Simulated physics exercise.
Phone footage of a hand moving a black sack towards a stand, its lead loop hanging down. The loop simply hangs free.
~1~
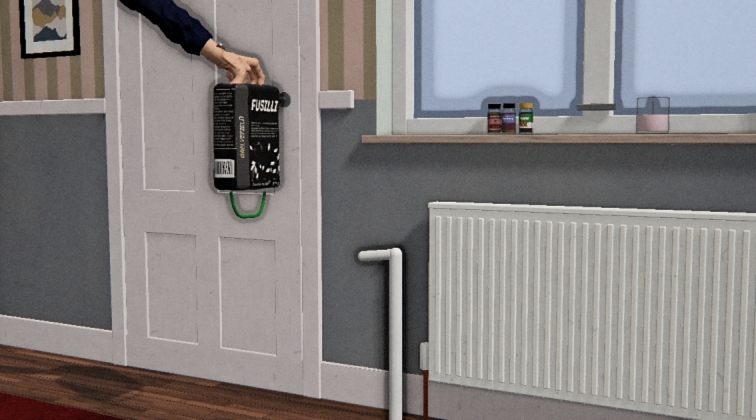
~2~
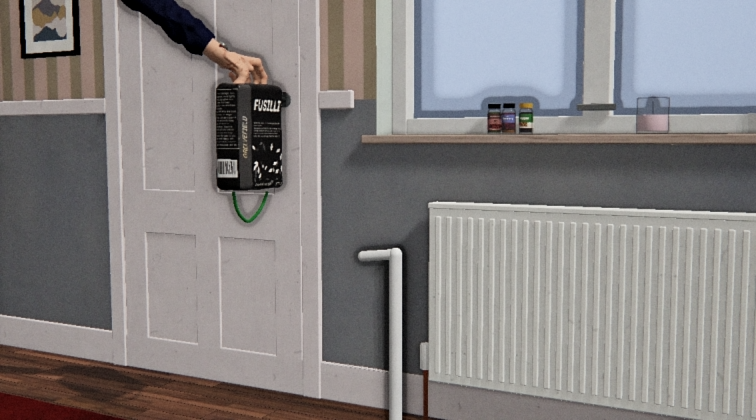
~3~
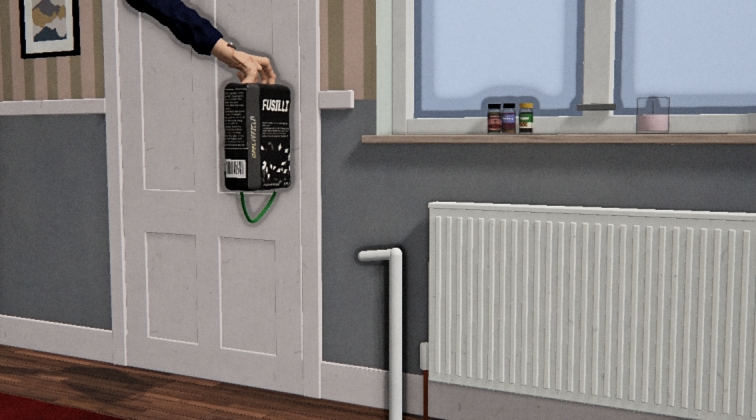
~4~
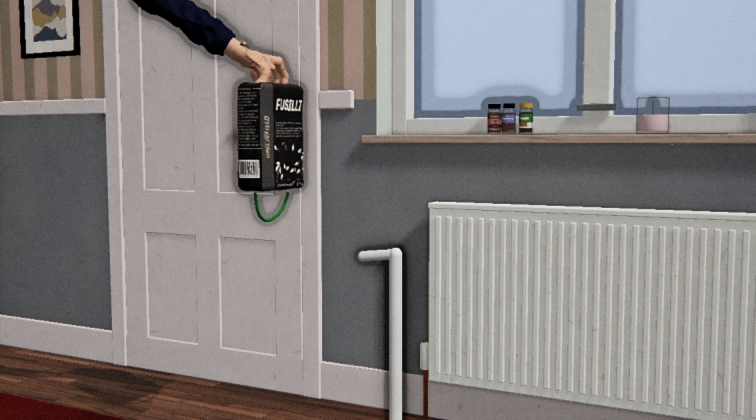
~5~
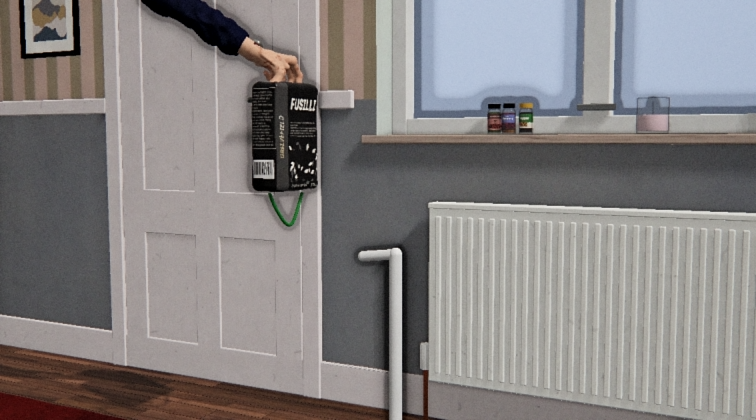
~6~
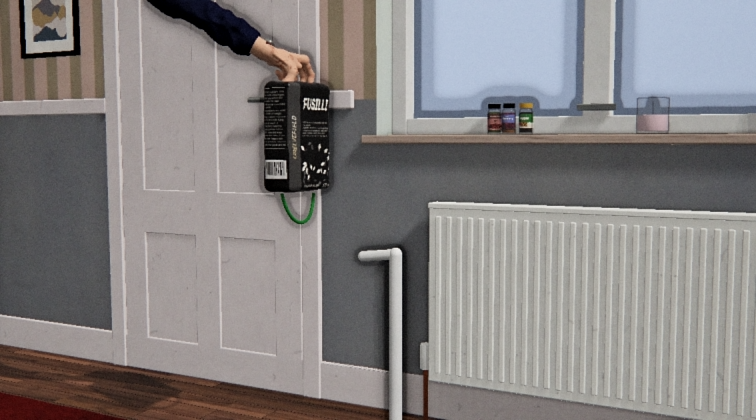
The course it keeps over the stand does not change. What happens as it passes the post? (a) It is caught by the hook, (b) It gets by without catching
It gets by without catching.
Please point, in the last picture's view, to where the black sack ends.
(529, 136).
Then, 0.56 s past the final frame, sack over the post near (369, 137).
Then, 1.24 s past the final frame, sack past the post near (465, 137).
When it is over, sack past the post near (529, 137). The black sack comes away clean.
